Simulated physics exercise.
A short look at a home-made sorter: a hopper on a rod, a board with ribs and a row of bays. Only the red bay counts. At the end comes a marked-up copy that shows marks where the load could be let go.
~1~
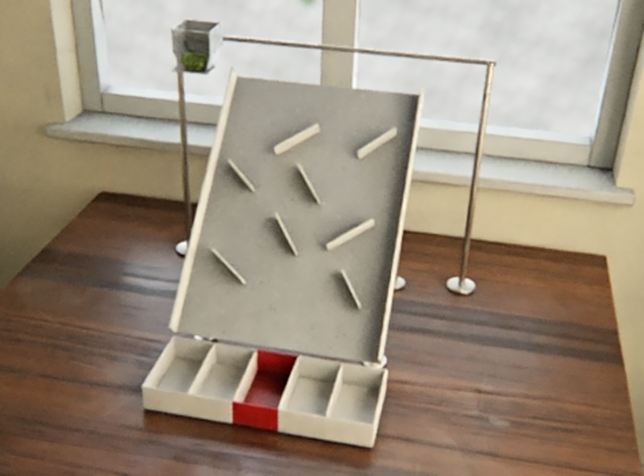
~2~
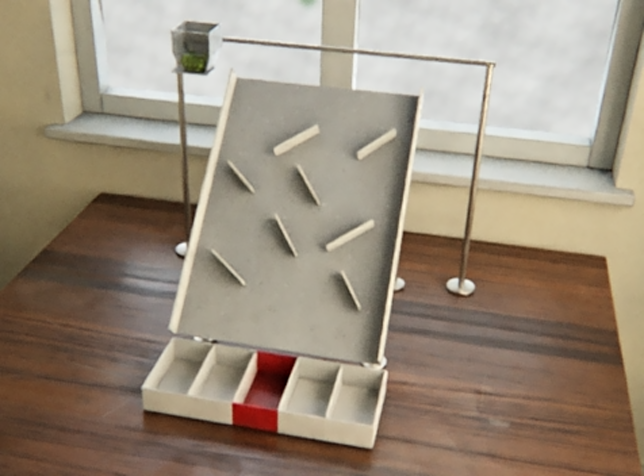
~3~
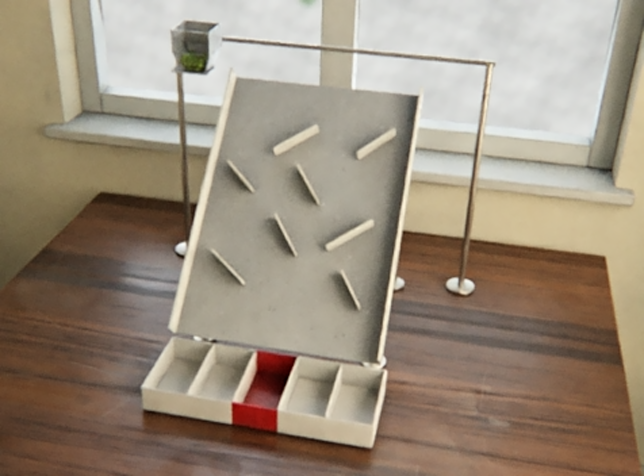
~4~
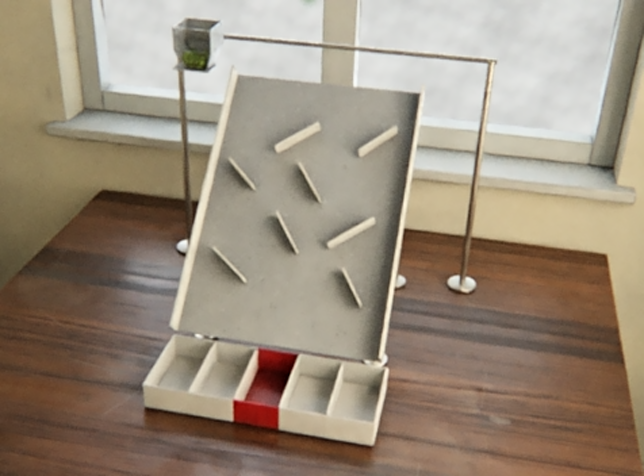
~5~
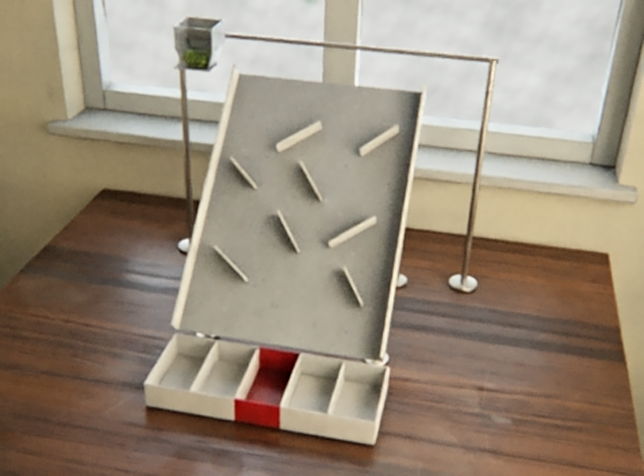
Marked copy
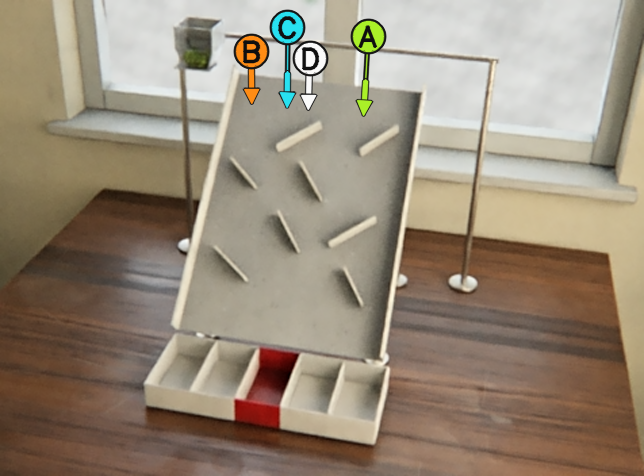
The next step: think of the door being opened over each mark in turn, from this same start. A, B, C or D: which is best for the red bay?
A beats the others.
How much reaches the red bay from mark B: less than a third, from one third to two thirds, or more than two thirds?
It is less than a third.
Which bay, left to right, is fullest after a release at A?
The third.
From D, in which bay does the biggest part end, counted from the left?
The third.
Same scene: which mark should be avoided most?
The answer is B.
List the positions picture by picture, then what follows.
In the first picture, hopper at (199, 59), dried peas, door shut.
In the second picture, ribs (273, 149) to (317, 125), (358, 153) to (395, 129), (228, 161) to (251, 187).
In the third picture, ribs (298, 164) to (317, 199), (275, 214) to (295, 252), (326, 246) to (373, 220).
In the fourth picture, ribs (213, 247) to (243, 278), (343, 268) to (360, 304).
In the fifth picture, red bay at (257, 412), number 3 of 5 from the left.
On the marked copy, mark A meets the board at (363, 110); mark B meets the board at (251, 98); mark C meets the board at (287, 101); mark D meets the board at (308, 104).
If A is chosen, most in the red bay, a small part in other bays, a stray few outside the box.
If B is chosen, about a quarter in the red bay, about two thirds in other bays, a small part outside the box.
If C is chosen, about half in the red bay, about a third in other bays, a small part outside the box.
If D is chosen, about half in the red bay, about a quarter in other bays, about a quarter outside the box.
